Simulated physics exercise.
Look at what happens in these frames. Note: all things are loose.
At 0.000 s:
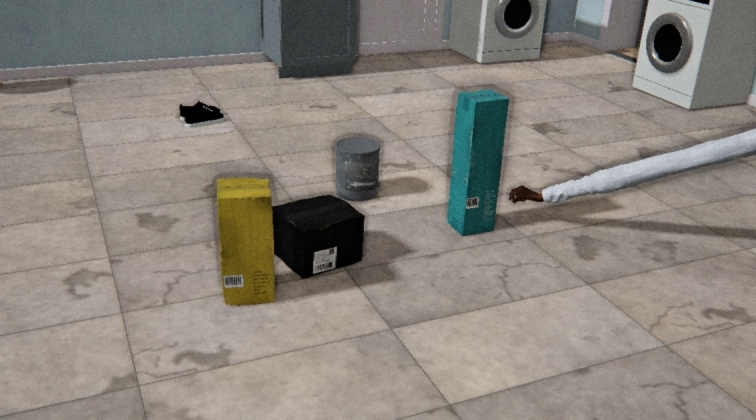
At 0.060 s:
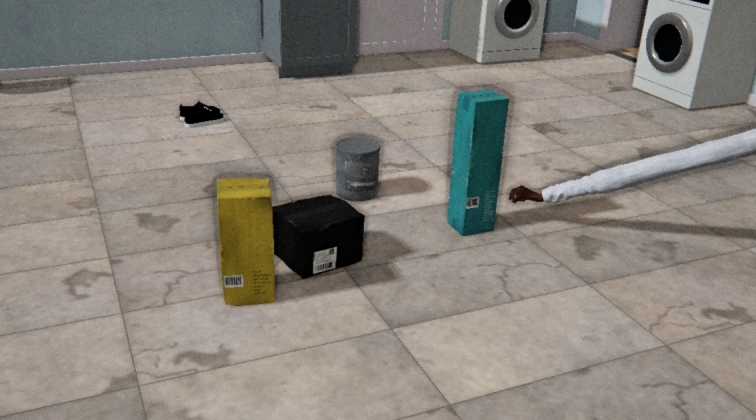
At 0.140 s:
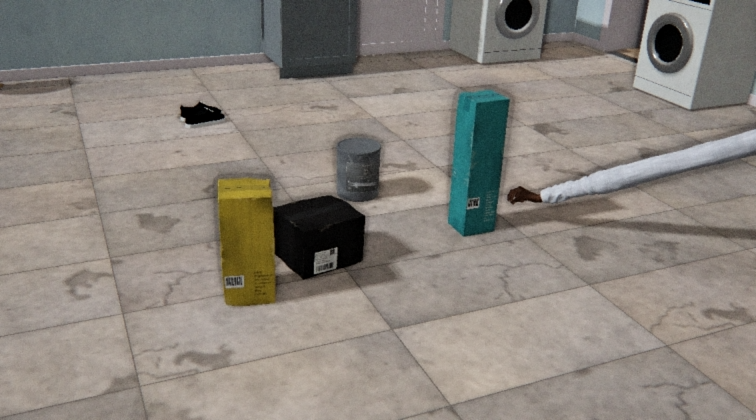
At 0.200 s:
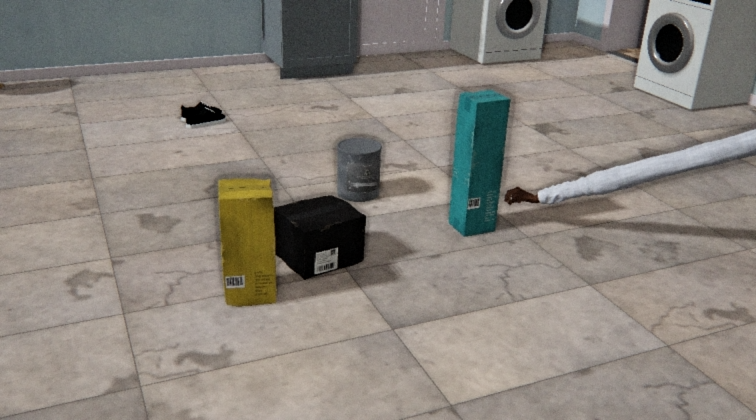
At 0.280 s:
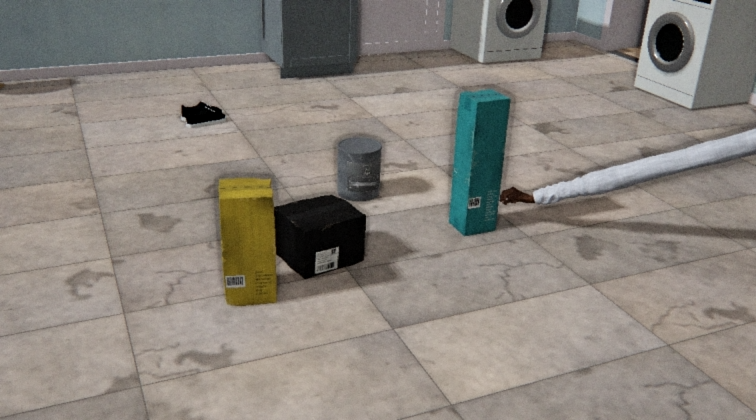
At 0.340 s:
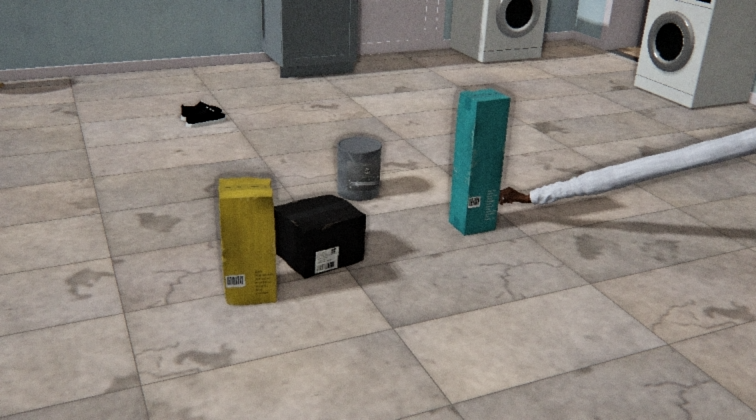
At first, a yellow box, a black box, a gray can, a tall turquoise box and a dark shoe sit on a tiled floor, with a white-sleeved arm reaching in from the right. The hand then inches left toward the turquoise box, ending close beside it, while the objects stay essentially still.
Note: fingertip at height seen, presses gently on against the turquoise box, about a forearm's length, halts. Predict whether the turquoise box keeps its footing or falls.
It does not come down.
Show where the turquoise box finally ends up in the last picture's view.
Roughly (410, 173).
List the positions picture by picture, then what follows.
The first picture shows turquoise box (476, 164).
The second picture shows turquoise box (476, 164).
The third picture shows turquoise box (477, 164).
The fourth picture shows turquoise box (478, 164).
The fifth picture shows turquoise box (478, 164).
The sixth picture shows turquoise box (478, 163).
By 0.84 s, turquoise box moved about its own width near (454, 166).
By 1.24 s, turquoise box moved about its own width near (427, 170).
When it is over (2.4 s), moved from the start, turquoise box. End places, in pixels of the last picture, turquoise box near (410, 173).
